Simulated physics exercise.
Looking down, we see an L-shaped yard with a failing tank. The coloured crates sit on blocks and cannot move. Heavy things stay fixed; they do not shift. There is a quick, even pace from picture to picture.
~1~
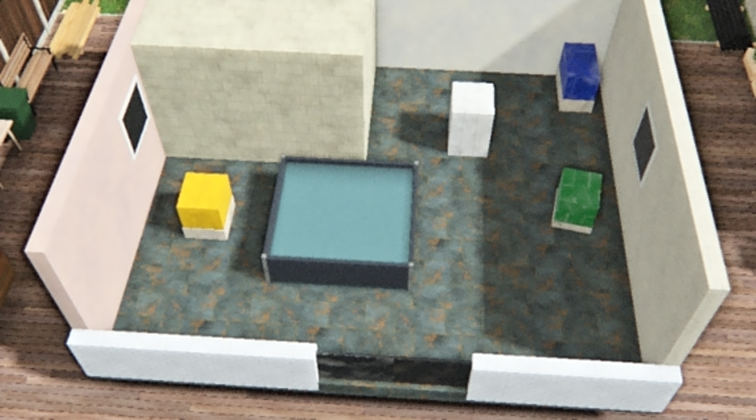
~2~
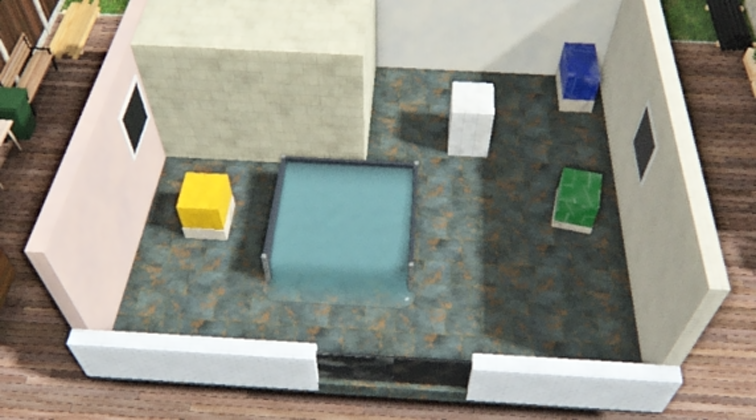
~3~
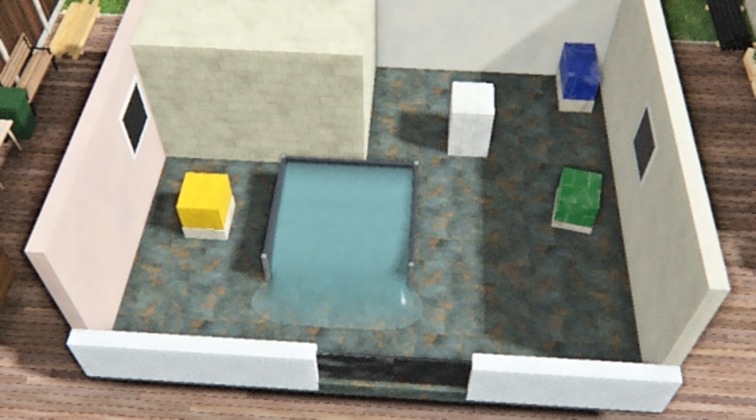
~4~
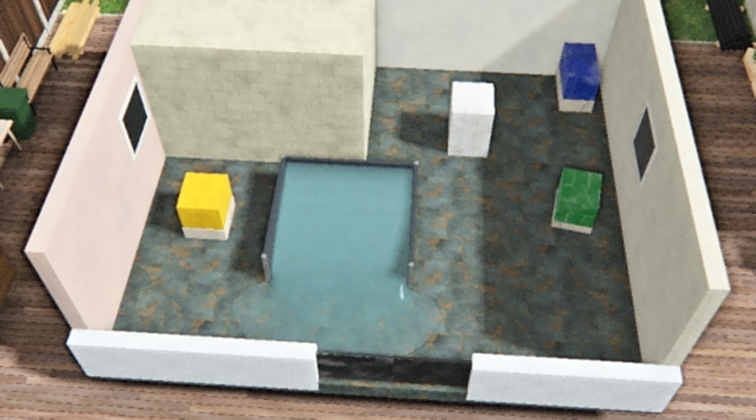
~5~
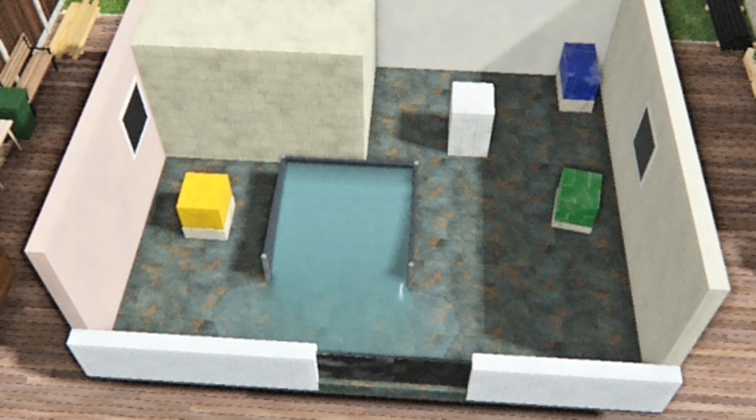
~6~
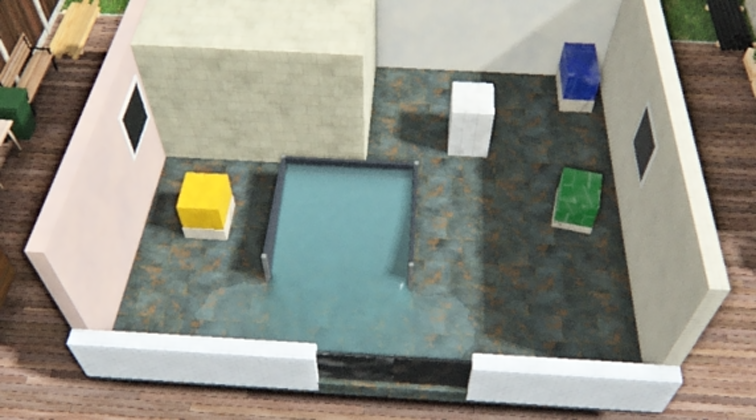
At the start, a dark-framed tank of blue-green water stands whole and still in a walled yard, among yellow, white, green and blue blocks that never shift. Its near side gives way and water pours out toward the front wall, then spreads into a wide, thinning sheet across the mottled floor.
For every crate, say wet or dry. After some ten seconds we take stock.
The yellow crate ends up dry; the green crate ends up wet; the blue crate ends up dry.
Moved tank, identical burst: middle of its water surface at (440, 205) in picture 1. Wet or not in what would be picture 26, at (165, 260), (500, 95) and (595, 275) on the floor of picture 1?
Submerged, untouched, submerged.
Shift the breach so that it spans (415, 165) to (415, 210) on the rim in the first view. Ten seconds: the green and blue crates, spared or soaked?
Green crate: Overtopped; blue crate: Overtopped.
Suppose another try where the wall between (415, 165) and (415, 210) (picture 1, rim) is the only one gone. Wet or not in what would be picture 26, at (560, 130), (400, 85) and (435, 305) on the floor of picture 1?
Well, the first one's sodden, the second's left untouched, and the third's left untouched.
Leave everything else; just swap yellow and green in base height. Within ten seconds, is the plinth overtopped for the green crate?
My guess is that the green one stays untouched.
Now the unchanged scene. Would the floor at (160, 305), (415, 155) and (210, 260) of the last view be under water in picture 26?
Status per point, in sequence: Waterlogged, then unwetted, then waterlogged.
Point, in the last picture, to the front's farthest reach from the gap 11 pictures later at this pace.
Best guess: Near (639, 388).
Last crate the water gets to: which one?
My guess: The crate marked blue.
A moment on, water covers 20 % of the floor; the yellow crate not reached, the green crate not reached, the blue crate not reached.
Next, water covers 30 % of the floor; the yellow crate not reached, the green crate not reached, the blue crate not reached.
Then, water covers 50 % of the floor; the yellow crate water round its plinth, the green crate water round its plinth, the blue crate not reached.
Later, water covers 85 % of the floor; the yellow crate water round its plinth, the green crate water round its plinth, the blue crate water round its plinth.
In the end, water covers 100 % of the floor; the yellow crate stayed above the water, the green crate was topped, the blue crate stayed above the water.
